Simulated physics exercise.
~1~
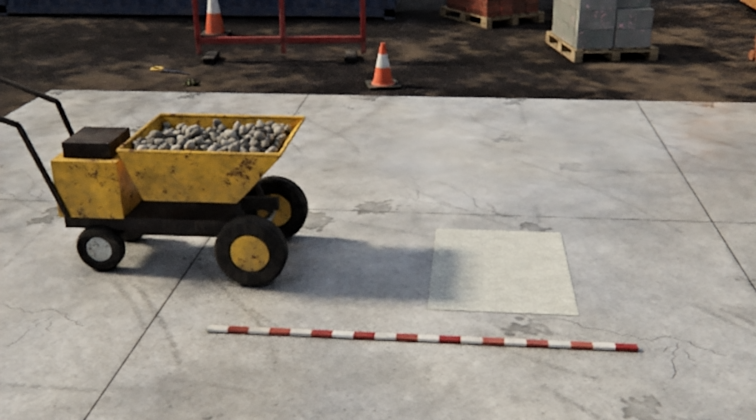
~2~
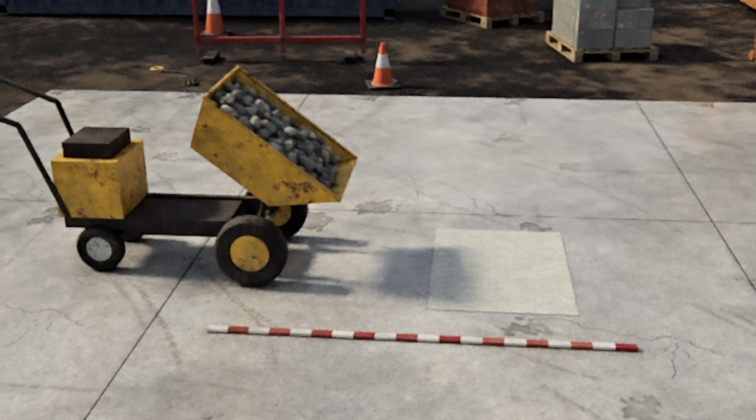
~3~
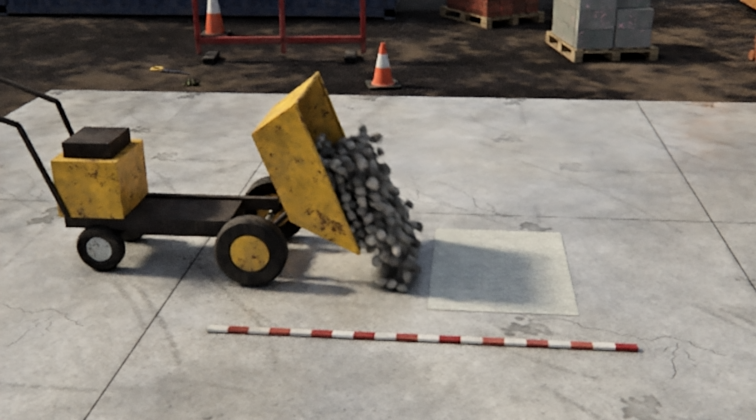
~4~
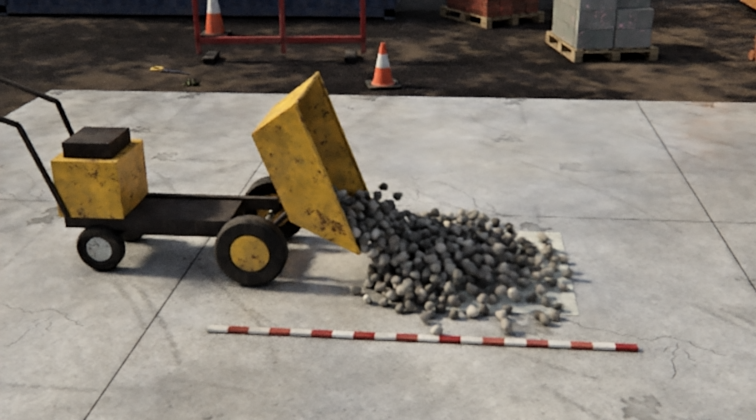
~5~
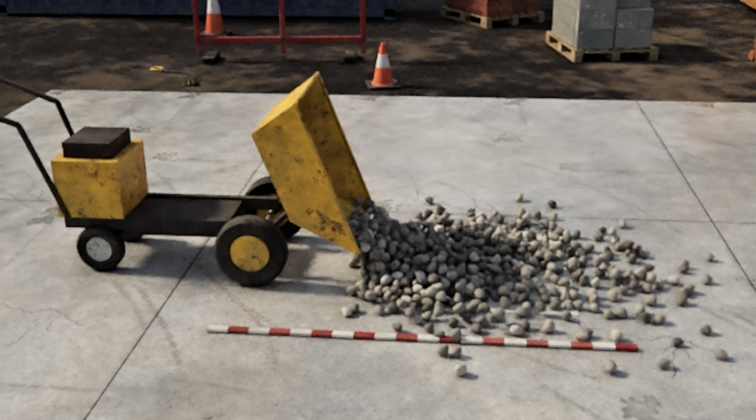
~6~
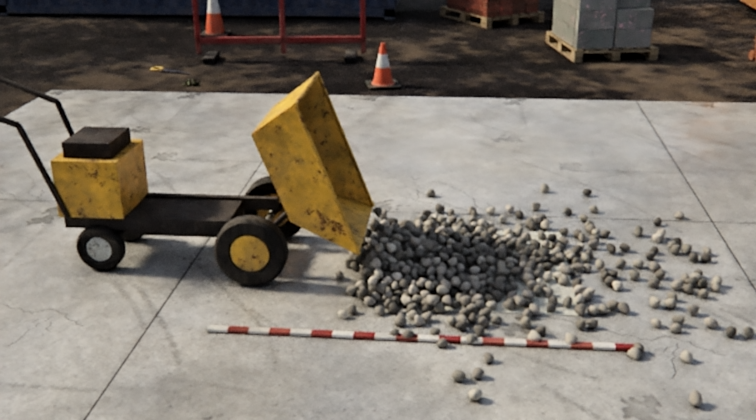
A yellow powered barrow tipped its tray steeply to the right and poured grey stones onto the concrete, where they spread over a pale sheet and scattered past a striped staff, leaving a wide, low heap beside the still-raised, emptied tray.
